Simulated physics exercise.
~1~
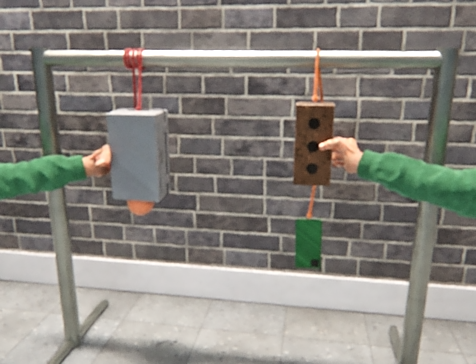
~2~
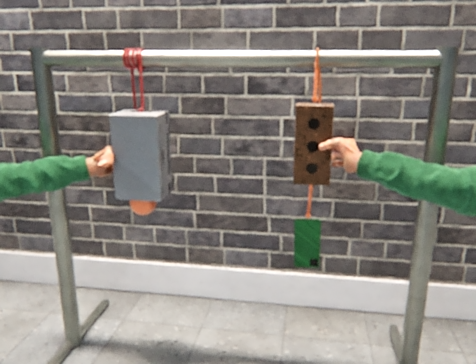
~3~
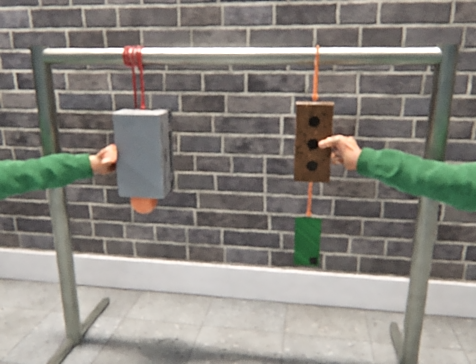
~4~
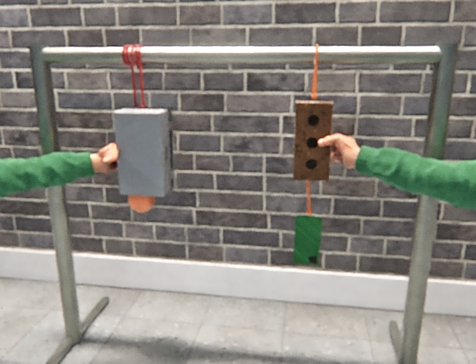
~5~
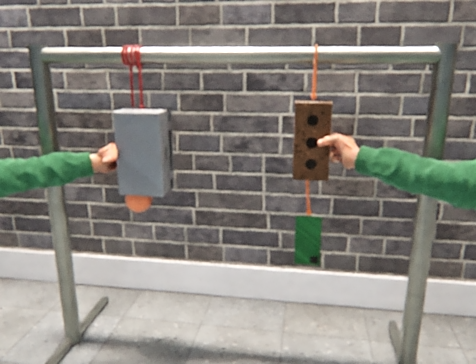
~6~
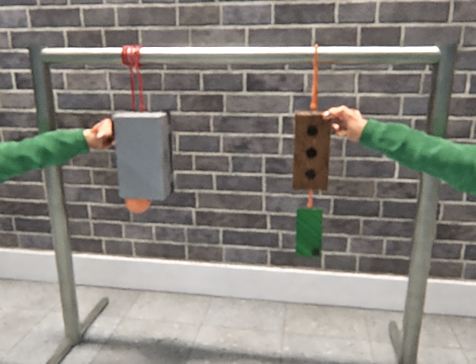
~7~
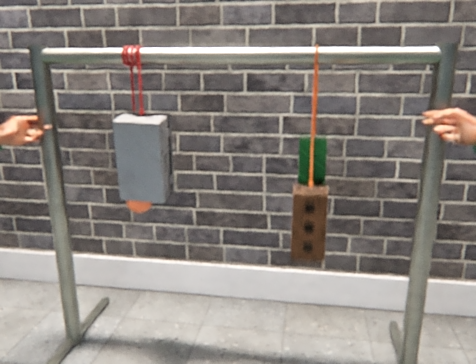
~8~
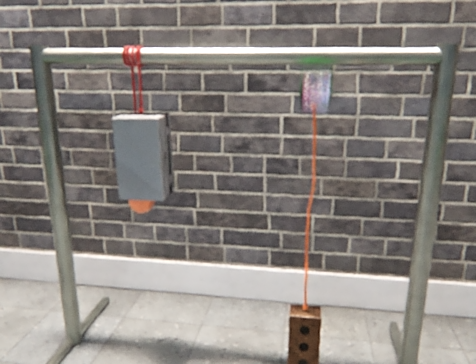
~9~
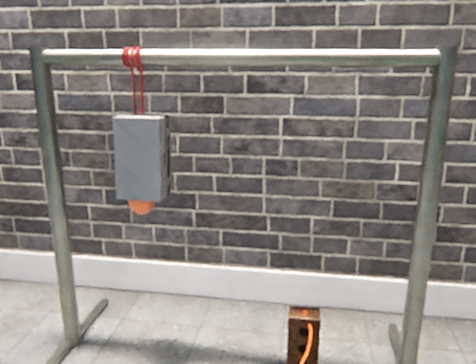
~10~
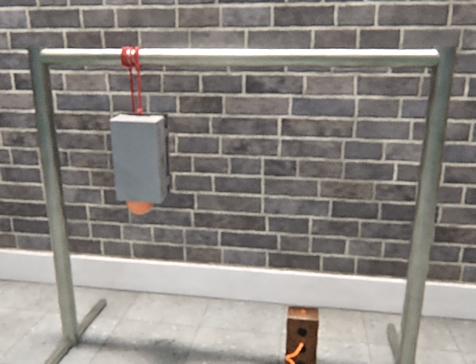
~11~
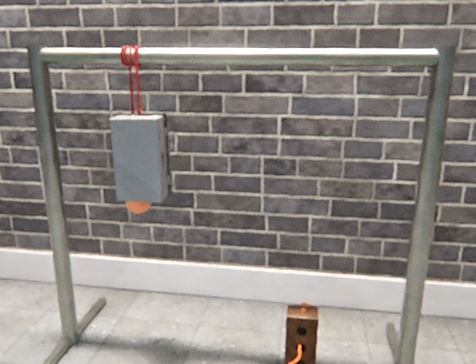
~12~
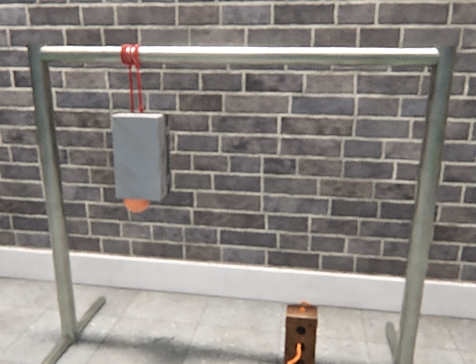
The clip opens on a metal rail in front of a brick wall, where a grey case hangs from a red lace on the left and a brown brick with dark holes hangs from an orange lace on the right. A small green object dangles below the brick, and two green-sleeved hands steady the case and the brick. The hands let go and draw back out of view. The brick drops while the green object is pulled upward, turning as it reaches the rail. The orange lace comes off, and the brick ends standing on the floor, while the grey case still hangs.
